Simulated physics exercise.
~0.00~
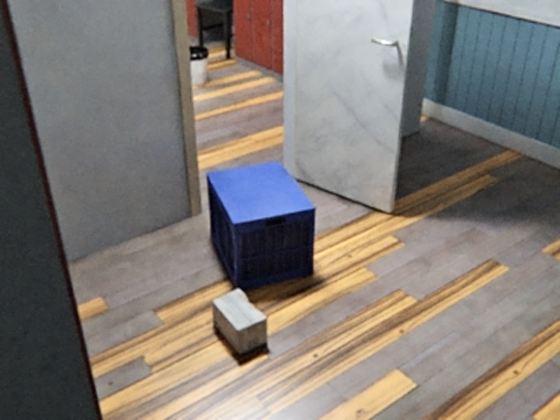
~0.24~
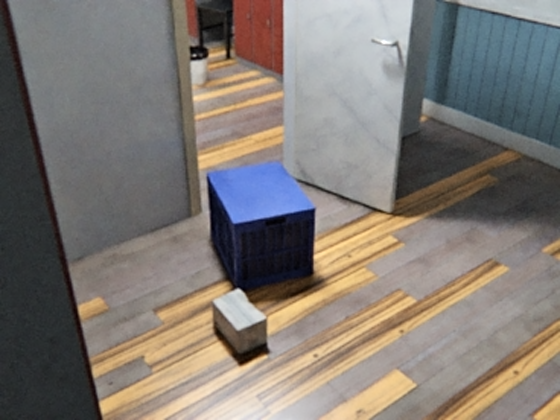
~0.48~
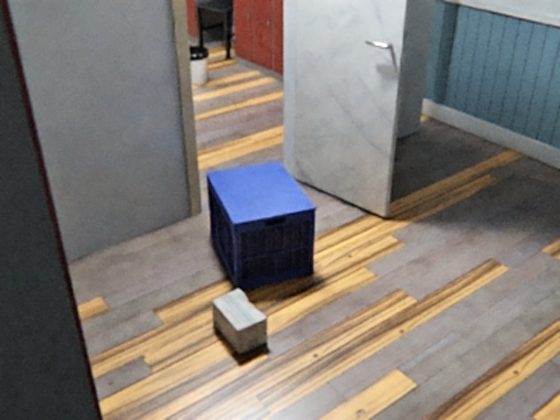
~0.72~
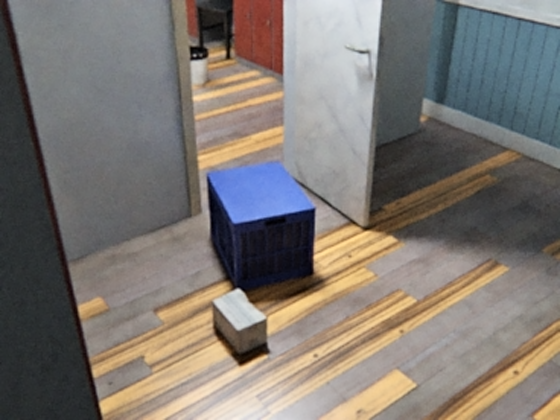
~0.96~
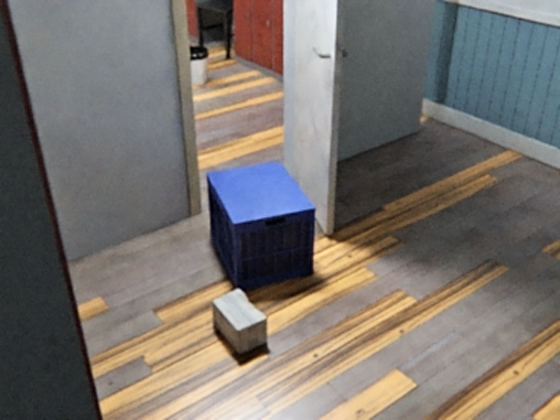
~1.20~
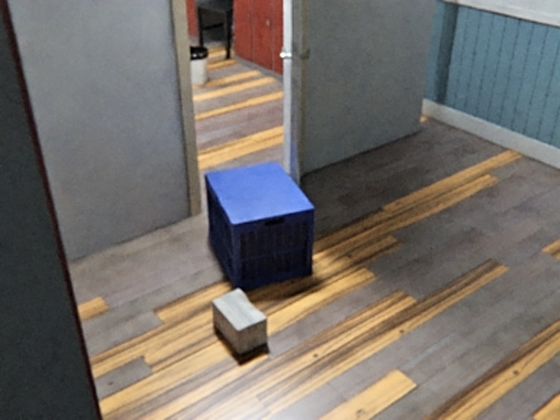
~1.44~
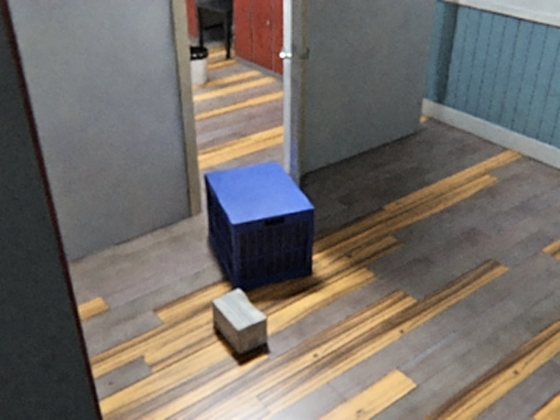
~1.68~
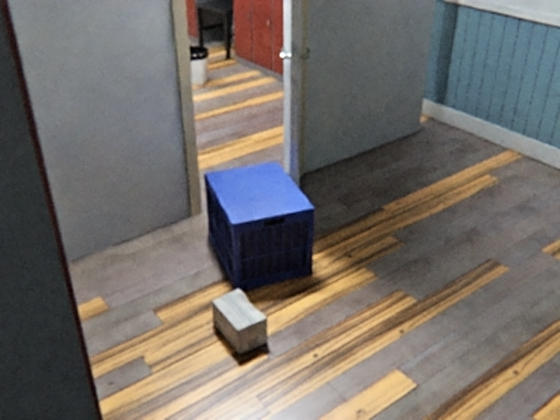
At the start, a pale door with a handle stands wide open beside a doorway, with a blue crate-like chest on the striped wooden floor and a small whitish parcel in front of it. The door begins to swing slowly to the left, closing toward the chest, with nobody in view. As it turns, its light face narrows and its grey side comes into sight. The free edge reaches the back of the chest and the door comes to a stop, jammed partway open. Both the chest and the parcel remain where they were, and the doorway still shows a gap.
